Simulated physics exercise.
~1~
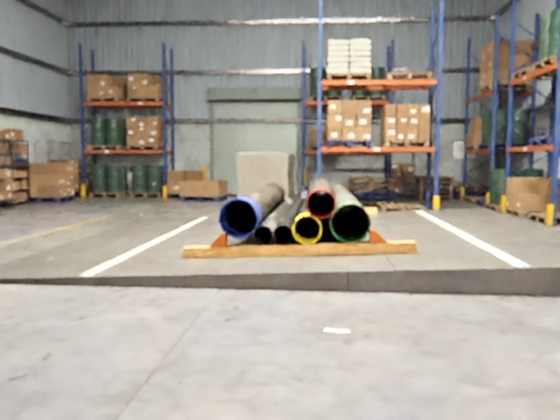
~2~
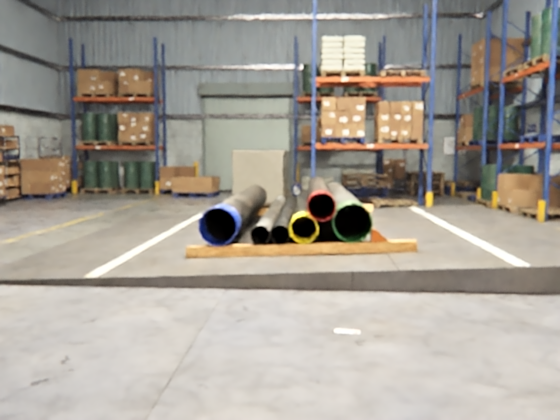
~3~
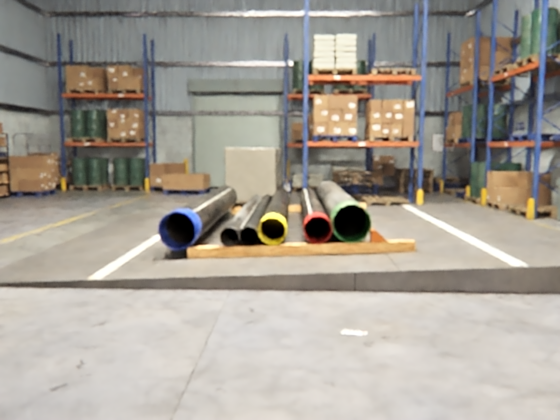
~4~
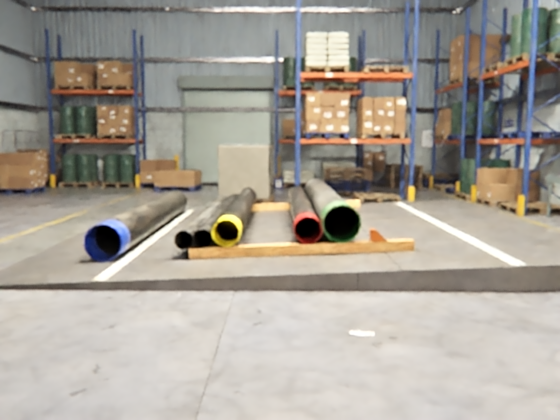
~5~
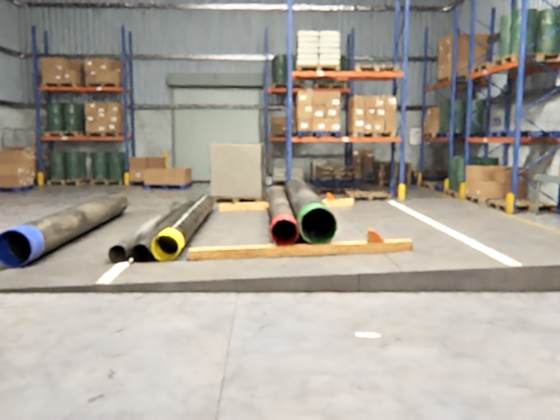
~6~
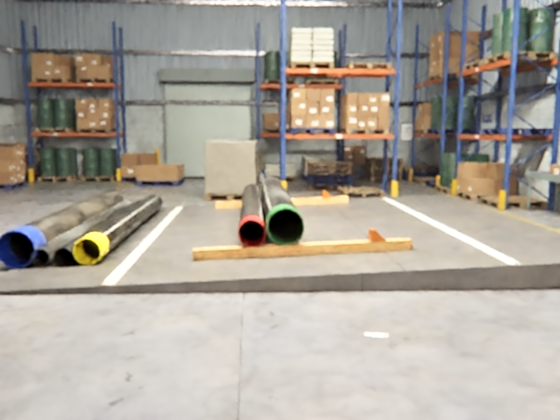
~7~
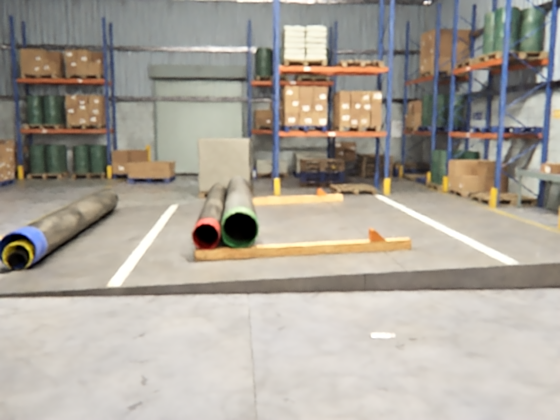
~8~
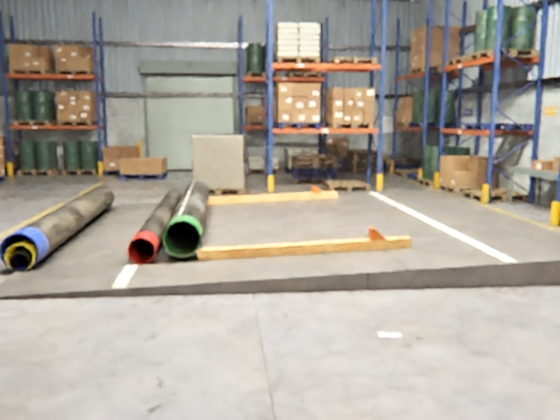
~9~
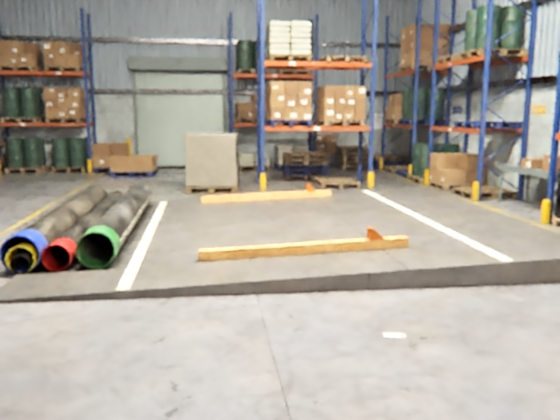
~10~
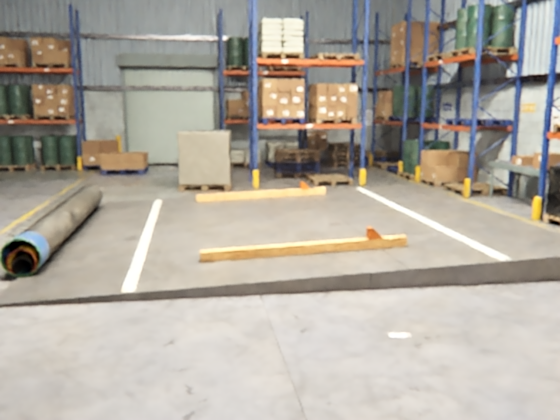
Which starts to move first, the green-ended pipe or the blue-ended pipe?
The blue-ended pipe starts to move first, rolling left while the green-ended one is still in its place on the timbers.
